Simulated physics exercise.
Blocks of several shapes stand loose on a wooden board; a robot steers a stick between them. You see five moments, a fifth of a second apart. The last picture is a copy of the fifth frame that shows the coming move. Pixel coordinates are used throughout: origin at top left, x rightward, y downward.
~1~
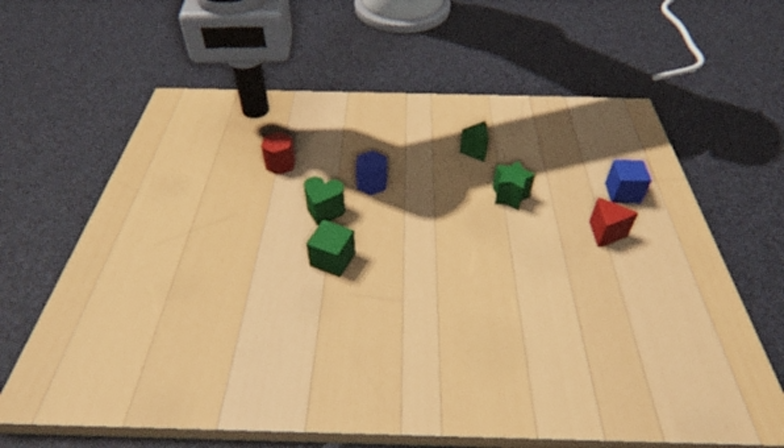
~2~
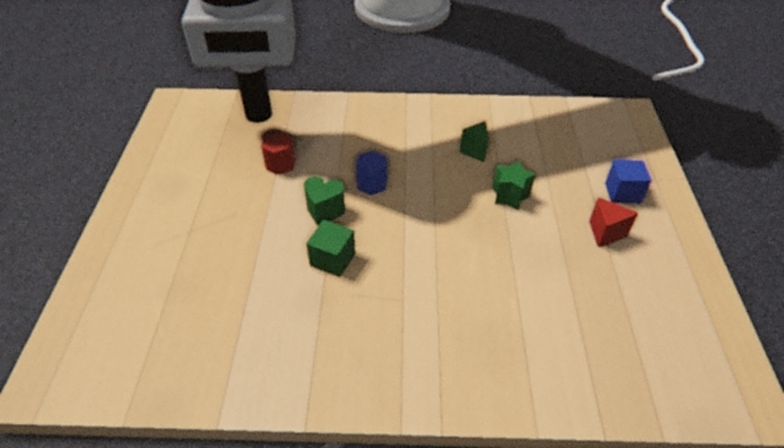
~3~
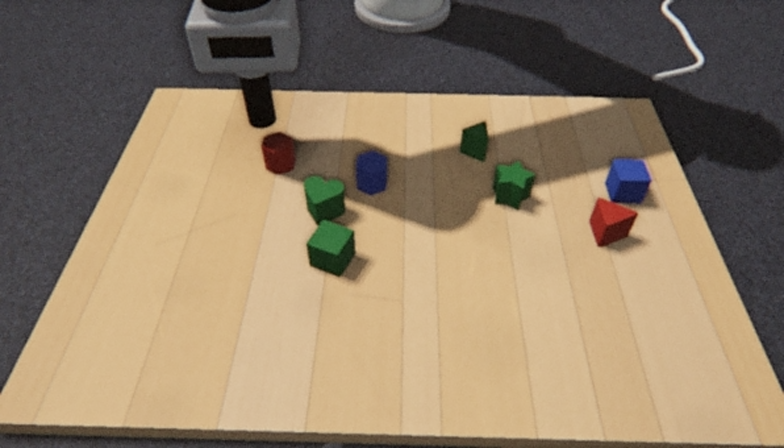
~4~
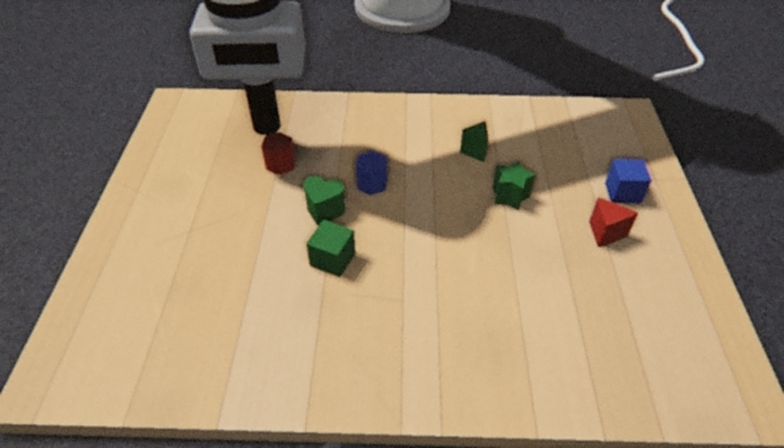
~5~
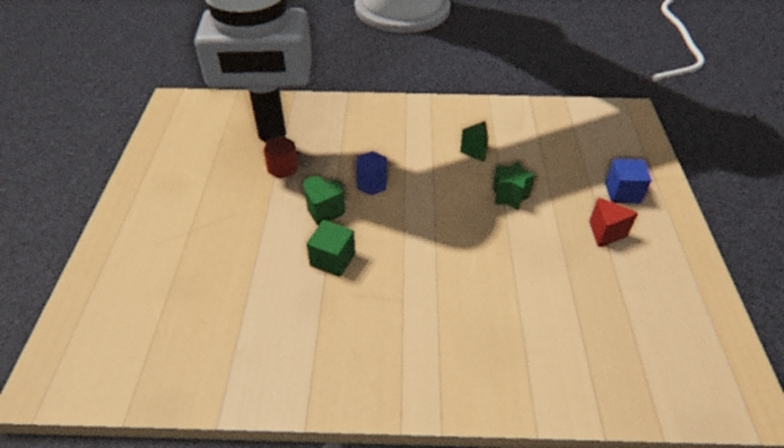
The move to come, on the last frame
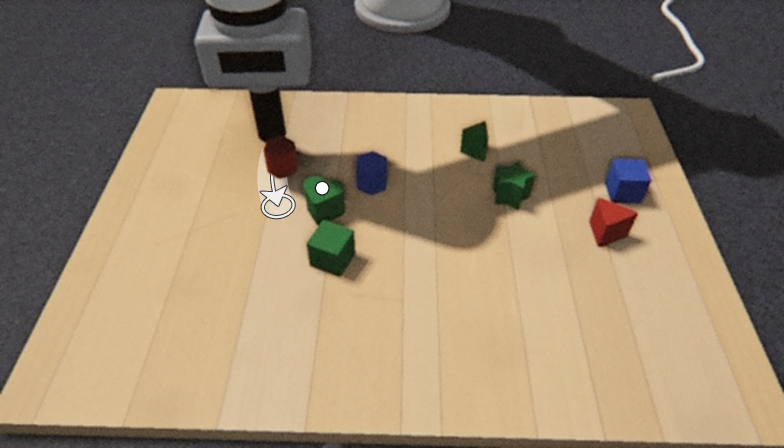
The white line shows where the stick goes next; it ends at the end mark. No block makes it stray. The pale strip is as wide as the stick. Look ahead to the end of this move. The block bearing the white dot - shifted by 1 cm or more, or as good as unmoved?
When the path is over, the block bearing the white dot has left its spot.
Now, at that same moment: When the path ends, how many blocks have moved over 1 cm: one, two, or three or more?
2 blocks.
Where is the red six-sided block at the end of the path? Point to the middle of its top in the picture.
The middle of its upper face should be somewhere near (302, 192).
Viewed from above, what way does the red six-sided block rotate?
If we look at it from overhead, the red six-sided block pivots counter-clockwise.
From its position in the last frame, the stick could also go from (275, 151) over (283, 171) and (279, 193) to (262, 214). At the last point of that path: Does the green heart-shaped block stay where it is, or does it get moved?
That one moves away.
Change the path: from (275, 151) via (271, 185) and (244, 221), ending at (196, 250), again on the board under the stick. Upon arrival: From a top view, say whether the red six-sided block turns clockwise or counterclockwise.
It spins against the clock.
Drawn move, from (275, 151) by way of (272, 169) and (273, 187) to (278, 206); the dot is on the green heart-shaped block.
On the path given first. Halfway along, stick (269, 162); red six-sided block (285, 172), turned 30° anticlockwise.
At the end, stick (275, 190); red six-sided block (302, 192), turned 85° anticlockwise; green heart-shaped block (336, 192); green square still.
